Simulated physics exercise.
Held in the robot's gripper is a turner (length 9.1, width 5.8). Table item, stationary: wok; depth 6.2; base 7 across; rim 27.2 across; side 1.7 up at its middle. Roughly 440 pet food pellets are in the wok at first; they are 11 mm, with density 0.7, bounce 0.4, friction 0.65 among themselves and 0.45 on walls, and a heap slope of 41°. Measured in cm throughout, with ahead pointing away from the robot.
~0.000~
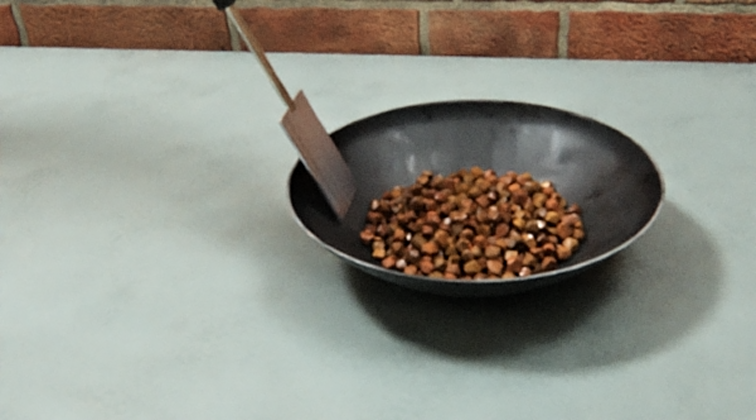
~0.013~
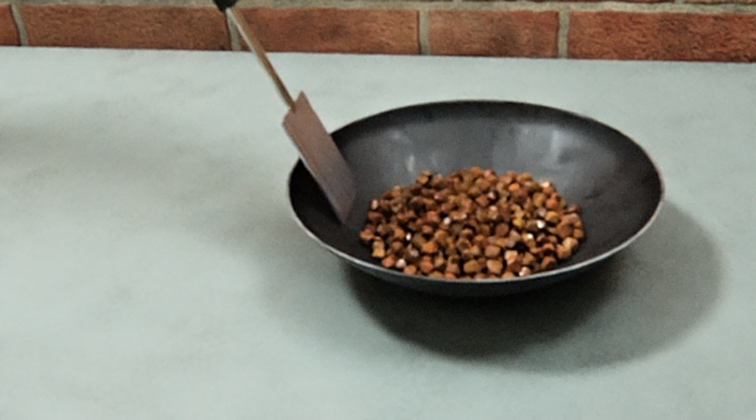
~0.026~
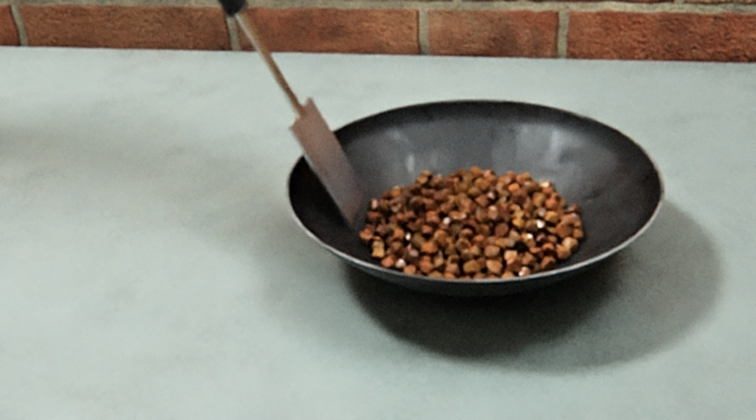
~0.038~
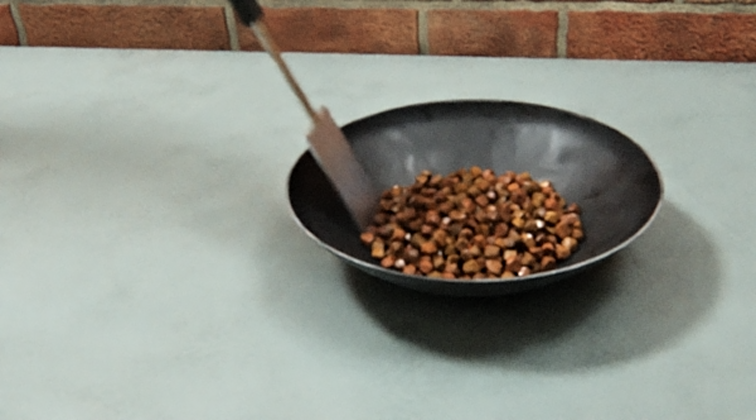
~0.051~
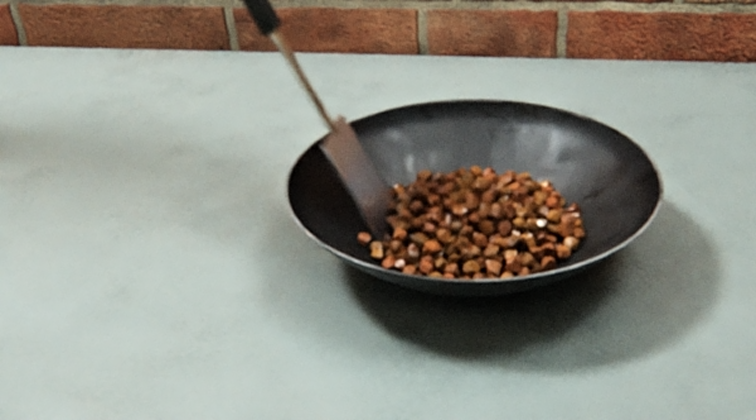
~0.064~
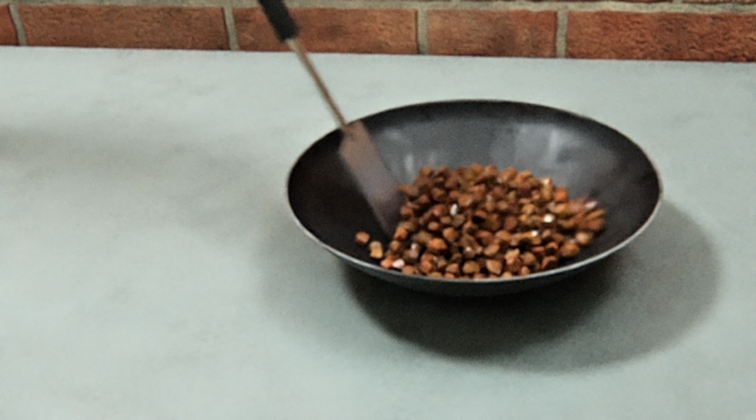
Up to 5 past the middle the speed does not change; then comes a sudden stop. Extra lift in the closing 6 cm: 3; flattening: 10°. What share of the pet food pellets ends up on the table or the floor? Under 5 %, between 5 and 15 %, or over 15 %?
Between 5 and 15 %.
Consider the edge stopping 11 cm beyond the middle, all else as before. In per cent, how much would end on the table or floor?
Then around 45 per cent.
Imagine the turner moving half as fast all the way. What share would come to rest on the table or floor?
About 0 in a hundred.
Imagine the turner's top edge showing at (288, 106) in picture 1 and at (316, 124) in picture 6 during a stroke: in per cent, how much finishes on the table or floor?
It comes to something like 0 %, give or take.
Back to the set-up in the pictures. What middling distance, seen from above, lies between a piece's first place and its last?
Somewhere near 5 centimetres, I reckon.
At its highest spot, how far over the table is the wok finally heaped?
Top of the heap: Roughly 6.5 cm above the table top.
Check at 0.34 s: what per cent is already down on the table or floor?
Close to 8 per cent of the load.
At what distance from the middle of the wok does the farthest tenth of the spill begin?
Roughly 35 cm.
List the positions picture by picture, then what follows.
The first picture shows turner top edge at (290, 105), sloping 64°; upper third of the load around (471, 217), from x 365 to 580, top at y 175; 440 in the wok.
The second picture shows turner top edge at (291, 106), sloping 64°; upper third of the load around (471, 217), from x 365 to 580, top at y 175.
The third picture shows turner top edge at (300, 112), sloping 64°; upper third of the load around (470, 217), from x 365 to 575, top at y 175.
The fourth picture shows turner top edge at (315, 121), sloping 64°; upper third of the load around (470, 216), from x 365 to 575, top at y 175.
The fifth picture shows turner top edge at (332, 129), sloping 64°; upper third of the load around (471, 213), from x 365 to 580, top at y 175.
The sixth picture shows turner top edge at (349, 136), sloping 64°; upper third of the load around (480, 208), from x 360 to 595, top at y 170; 440 in the wok.
By 0.10 s, sloping 64°, highest piece 7 above the table; 440 in the wok.
By 0.13 s, sloping 60°, highest piece 10 above the table; 434 in the wok, 6 on the blade or in flight.
By 0.34 s, sloping 54°, highest piece 7 above the table; 395 in the wok, 33 on the table or floor, 12 on the blade or in flight.
By 1.39 s, sloping 54°, highest piece 6 above the table; 394 in the wok, 46 on the table or floor.
Final count, 394 in the wok, 46 on the table or floor. That is 10 % on the table or floor.
